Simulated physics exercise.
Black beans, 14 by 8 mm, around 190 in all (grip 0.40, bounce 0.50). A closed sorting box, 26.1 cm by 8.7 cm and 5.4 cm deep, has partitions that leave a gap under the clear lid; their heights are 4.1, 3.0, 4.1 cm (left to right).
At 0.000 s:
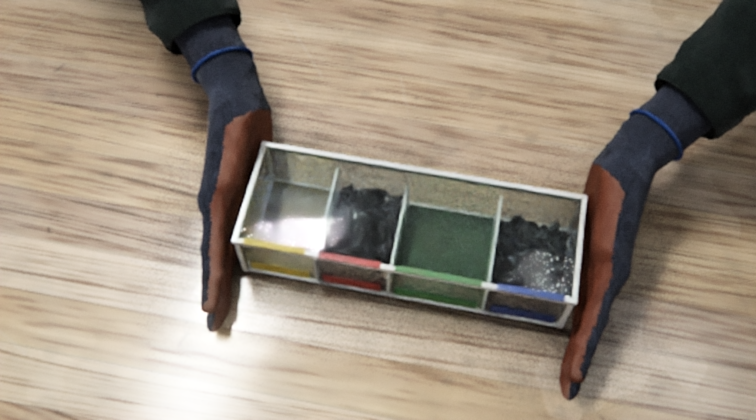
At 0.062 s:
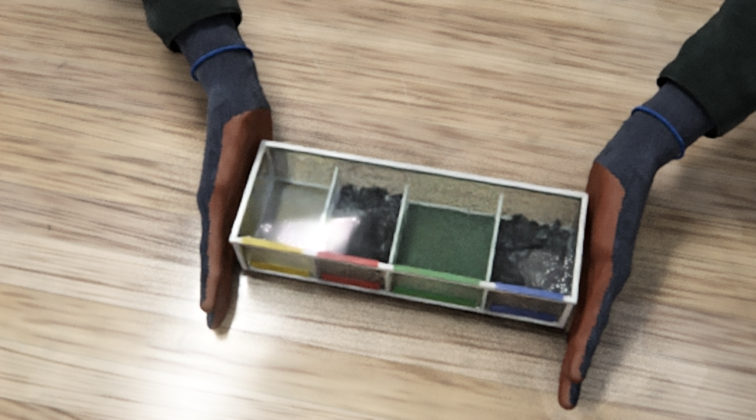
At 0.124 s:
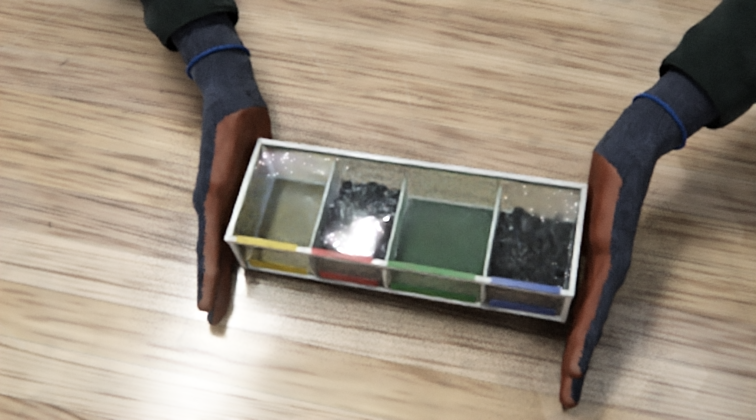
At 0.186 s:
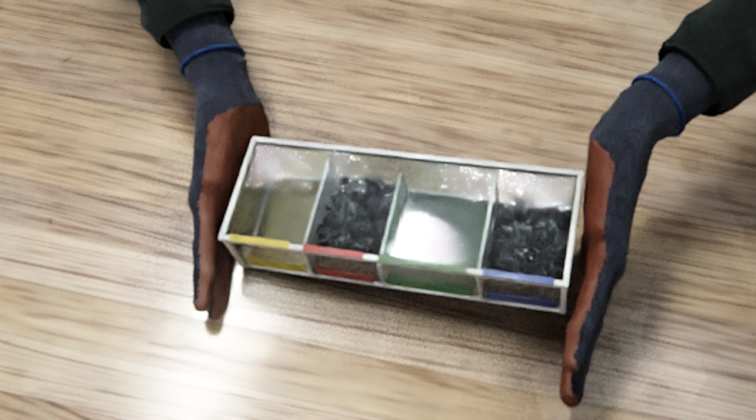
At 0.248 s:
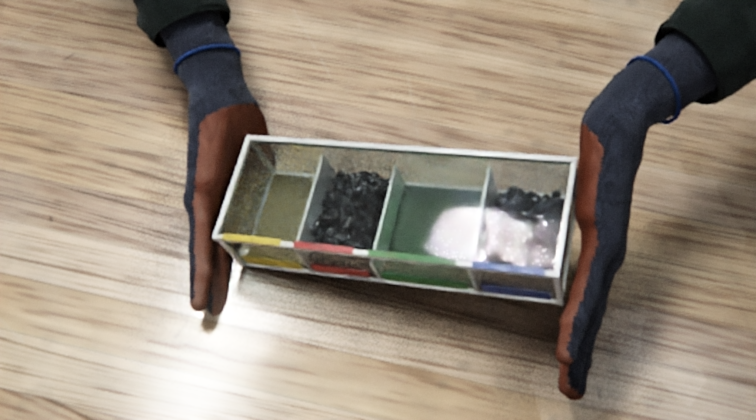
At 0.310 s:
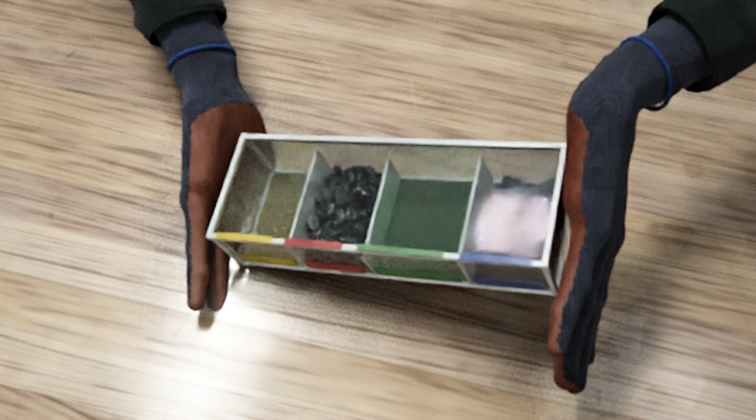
To begin with, two gloved hands hold a closed, clear-lidded box by its ends above a wooden surface, black beans in its red and blue sections. The hands gradually tilt it toward its left front corner, while a bright reflection slides rightward across the lid and the beans stay in their sections.
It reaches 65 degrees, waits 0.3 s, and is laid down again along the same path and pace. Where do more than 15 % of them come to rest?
Red compartment: Over; blue compartment: Over; green compartment: Under; yellow compartment: Under.
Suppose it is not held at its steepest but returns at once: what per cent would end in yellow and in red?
Then: Yellow 0; red 60.
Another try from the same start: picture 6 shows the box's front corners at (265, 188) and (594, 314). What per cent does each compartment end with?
Red 45, blue 40, green 10, yellow 0.
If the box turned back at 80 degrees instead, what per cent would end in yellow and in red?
Yellow 10; red 55.
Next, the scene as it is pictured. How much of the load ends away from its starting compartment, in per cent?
Some 5 per cent.
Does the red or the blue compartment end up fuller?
The red one has more.
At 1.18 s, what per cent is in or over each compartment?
Red 60, blue 40, green 0, yellow 0.
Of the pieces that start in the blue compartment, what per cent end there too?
About 100 per cent.
Then, at 1.18 s, tilt 65 degrees; red 60 %, blue 40 %.
After 1.75 s, tilt 33 degrees; red 60 %, blue 40 %.
After 2.38 s, tilt 0 degrees; red 60 %, blue 40 %.
By 2.7 s all is still; red 60 %, blue 40 %, green 0 %, yellow 0 %.
